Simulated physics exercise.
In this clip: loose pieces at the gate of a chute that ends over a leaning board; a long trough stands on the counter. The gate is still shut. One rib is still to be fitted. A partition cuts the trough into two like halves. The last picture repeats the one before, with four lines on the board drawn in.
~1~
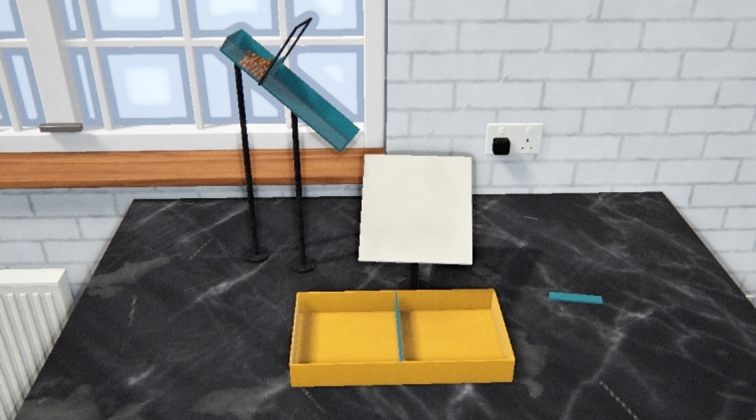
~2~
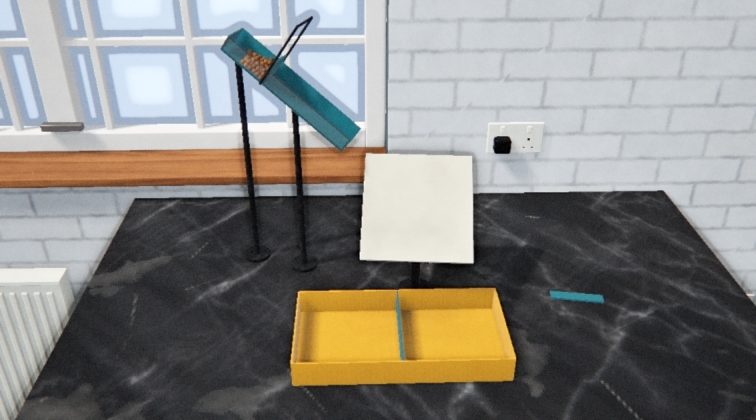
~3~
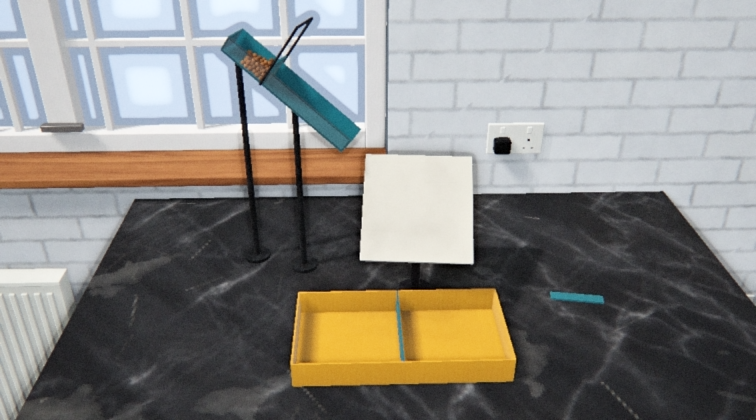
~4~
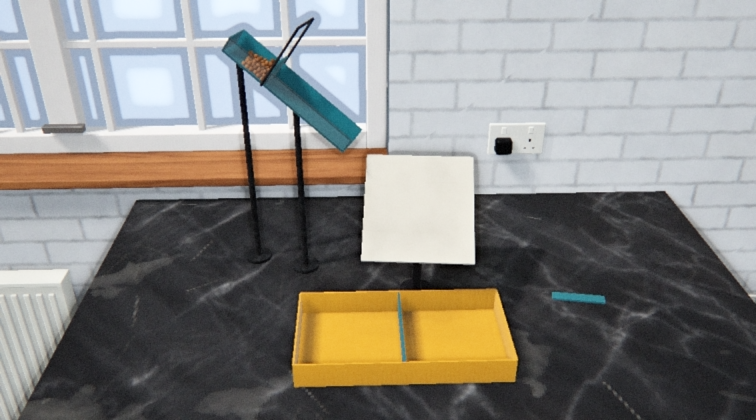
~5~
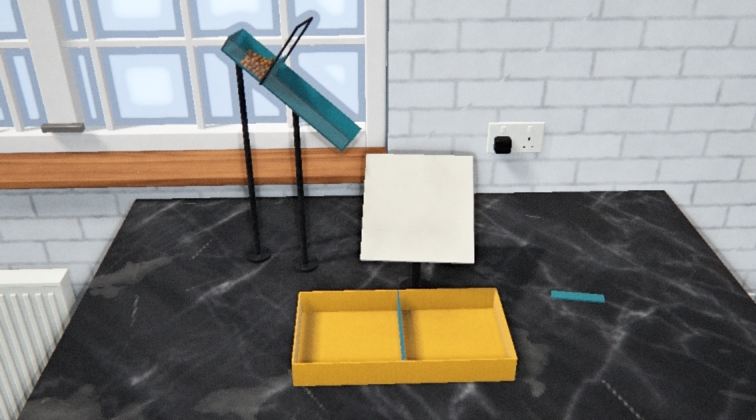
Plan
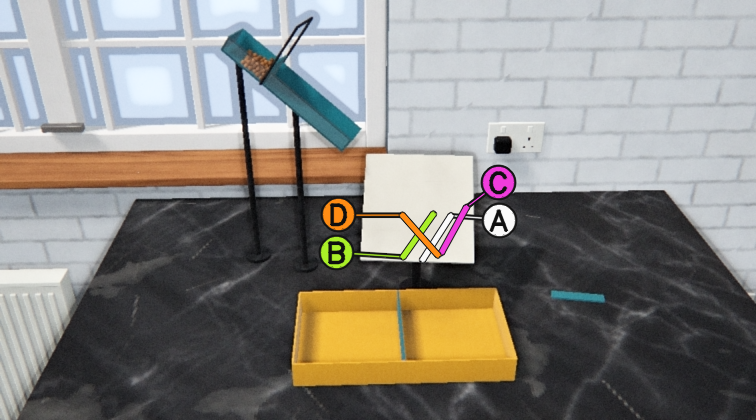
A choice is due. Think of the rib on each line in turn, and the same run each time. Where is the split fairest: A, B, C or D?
Use line A.
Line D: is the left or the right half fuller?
More lands on the right.
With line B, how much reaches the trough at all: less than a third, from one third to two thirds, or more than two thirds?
Line B gives more than two thirds.
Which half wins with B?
More lands on the left.
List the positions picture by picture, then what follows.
Load behind the gate at (262, 64), cereal balls; lip of the chute at (346, 147), sloping fairly steeply, in the first frame.
Middle of the board at (418, 206), tilted fairly steeply; middle of its low edge at (416, 261); of its high edge at (419, 155), in the second frame.
Front corners of the trough at (291, 364) and (515, 359); front end of its middle wall at (404, 362); gate still shut at (279, 62), in the third frame.
Middle of the load at (264, 65); lip at (348, 147), in the fourth frame.
Middle of the load at (263, 64); lip at (348, 146), in the fifth frame.
On the marked copy, line A from (450, 215) to (422, 259); line B from (433, 214) to (403, 256); line C from (466, 207) to (441, 252); line D from (402, 215) to (437, 255).
If A is chosen, of what is caught, about half in the left half, about half in the right.
If B is chosen, of what is caught, nearly all in the left half, a small part in the right.
If C is chosen, of what is caught, a small part in the left half, most in the right.
If D is chosen, of what is caught, about a quarter in the left half, most in the right.
